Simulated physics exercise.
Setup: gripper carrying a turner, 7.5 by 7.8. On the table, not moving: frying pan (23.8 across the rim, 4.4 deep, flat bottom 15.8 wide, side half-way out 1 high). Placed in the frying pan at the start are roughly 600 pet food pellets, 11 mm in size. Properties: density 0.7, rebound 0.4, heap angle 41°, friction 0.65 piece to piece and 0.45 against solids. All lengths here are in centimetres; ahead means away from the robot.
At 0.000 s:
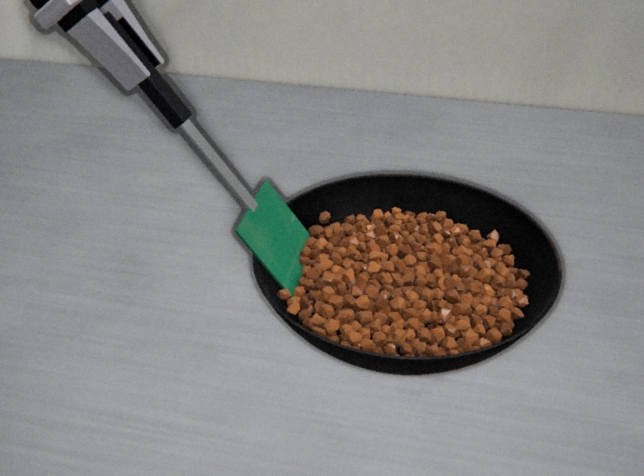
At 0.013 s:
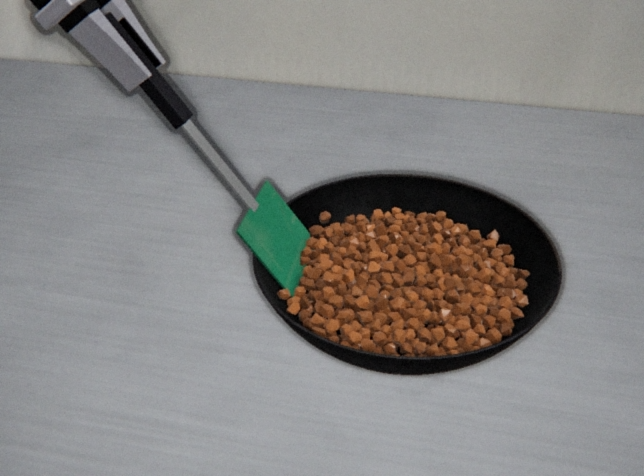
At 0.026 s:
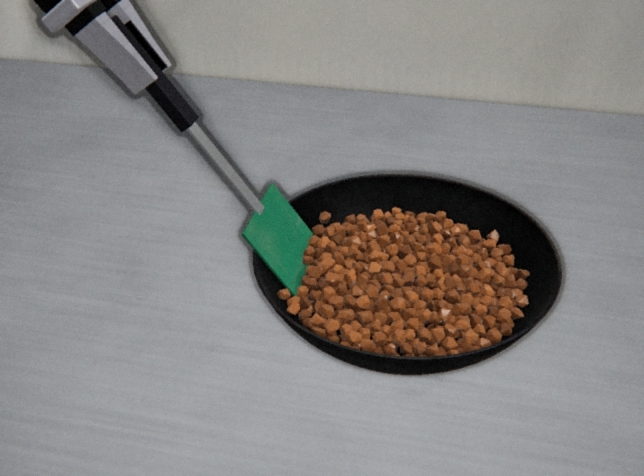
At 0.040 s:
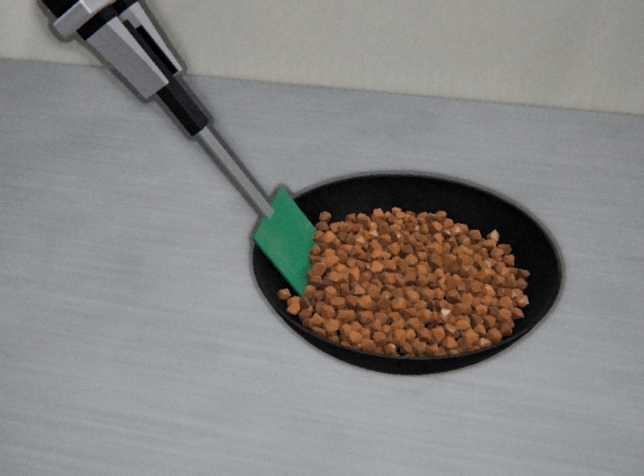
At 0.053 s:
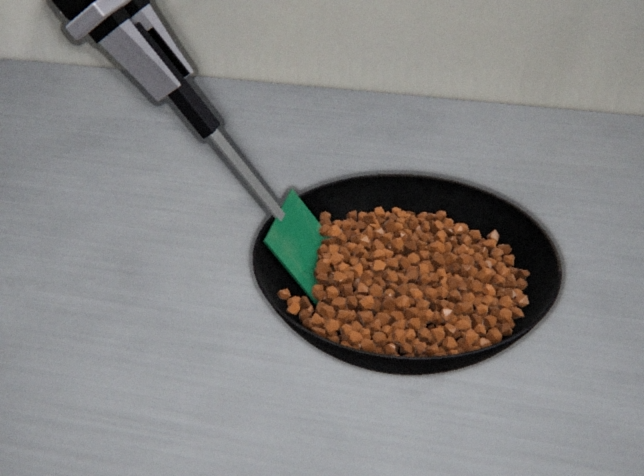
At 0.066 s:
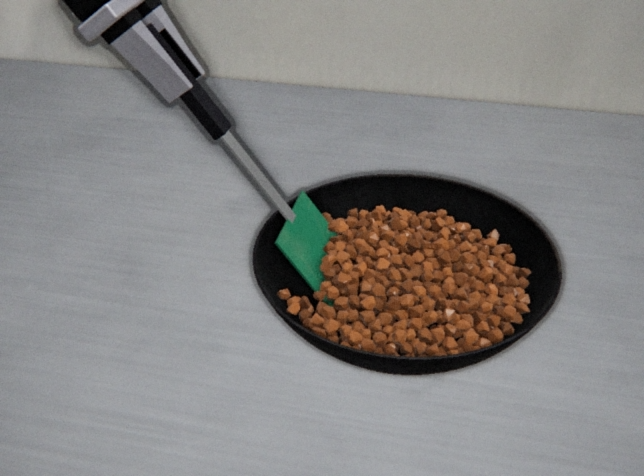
A gripper holding a green turner slowly moves it a short way to the right inside a black frying pan, its blade pressing into the left edge of a heap of brown pellets, which shifts only slightly while the pan stays still.
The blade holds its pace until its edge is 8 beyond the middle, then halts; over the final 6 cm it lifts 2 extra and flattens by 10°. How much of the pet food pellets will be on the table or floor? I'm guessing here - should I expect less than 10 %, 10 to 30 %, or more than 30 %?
You should expect 10 to 30 %.
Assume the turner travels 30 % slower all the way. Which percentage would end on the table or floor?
Roughly 15 in a hundred.
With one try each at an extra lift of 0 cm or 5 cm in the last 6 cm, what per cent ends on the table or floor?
I'd put it near 15 in a hundred, then near 25 in a hundred.
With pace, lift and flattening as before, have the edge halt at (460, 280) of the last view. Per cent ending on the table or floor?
Estimate: Approx. 5 %.
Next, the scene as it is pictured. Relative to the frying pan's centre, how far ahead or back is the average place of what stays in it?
Offset forward: Around 4.0 cm.
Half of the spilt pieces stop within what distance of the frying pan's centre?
That distance comes to about 18 cm.
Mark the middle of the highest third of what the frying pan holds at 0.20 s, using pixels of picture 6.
I'd say close to (489, 263).
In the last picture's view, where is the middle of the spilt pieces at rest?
My best guess is near (601, 325).
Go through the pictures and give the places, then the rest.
The first picture shows turner top edge at (251, 204), sloping 54°; upper third of the load around (399, 269), from x 285 to 525, top at y 210; 605 in the frying pan.
The second picture shows turner top edge at (252, 205), sloping 54°; upper third of the load around (398, 269), from x 285 to 525, top at y 210.
The third picture shows turner top edge at (258, 207), sloping 54°; upper third of the load around (398, 268), from x 285 to 525, top at y 210.
The fourth picture shows turner top edge at (268, 211), sloping 54°; upper third of the load around (396, 267), from x 285 to 525, top at y 210.
The fifth picture shows turner top edge at (279, 214), sloping 54°; upper third of the load around (397, 264), from x 285 to 525, top at y 210.
The sixth picture shows turner top edge at (289, 215), sloping 54°; upper third of the load around (401, 264), from x 285 to 525, top at y 210; 605 in the frying pan.
By 0.13 s, sloping 54°, highest piece 5 above the table; 605 in the frying pan.
By 0.20 s, sloping 50°, highest piece 6 above the table; 605 in the frying pan.
By 0.43 s, sloping 44°, highest piece 7 above the table; 492 in the frying pan, 103 on the table or floor, 10 on the blade or in flight.
By 1.48 s, sloping 44°, highest piece 6 above the table; 487 in the frying pan, 118 on the table or floor.
Final count, 487 in the frying pan, 118 on the table or floor. That is 20 % on the table or floor.
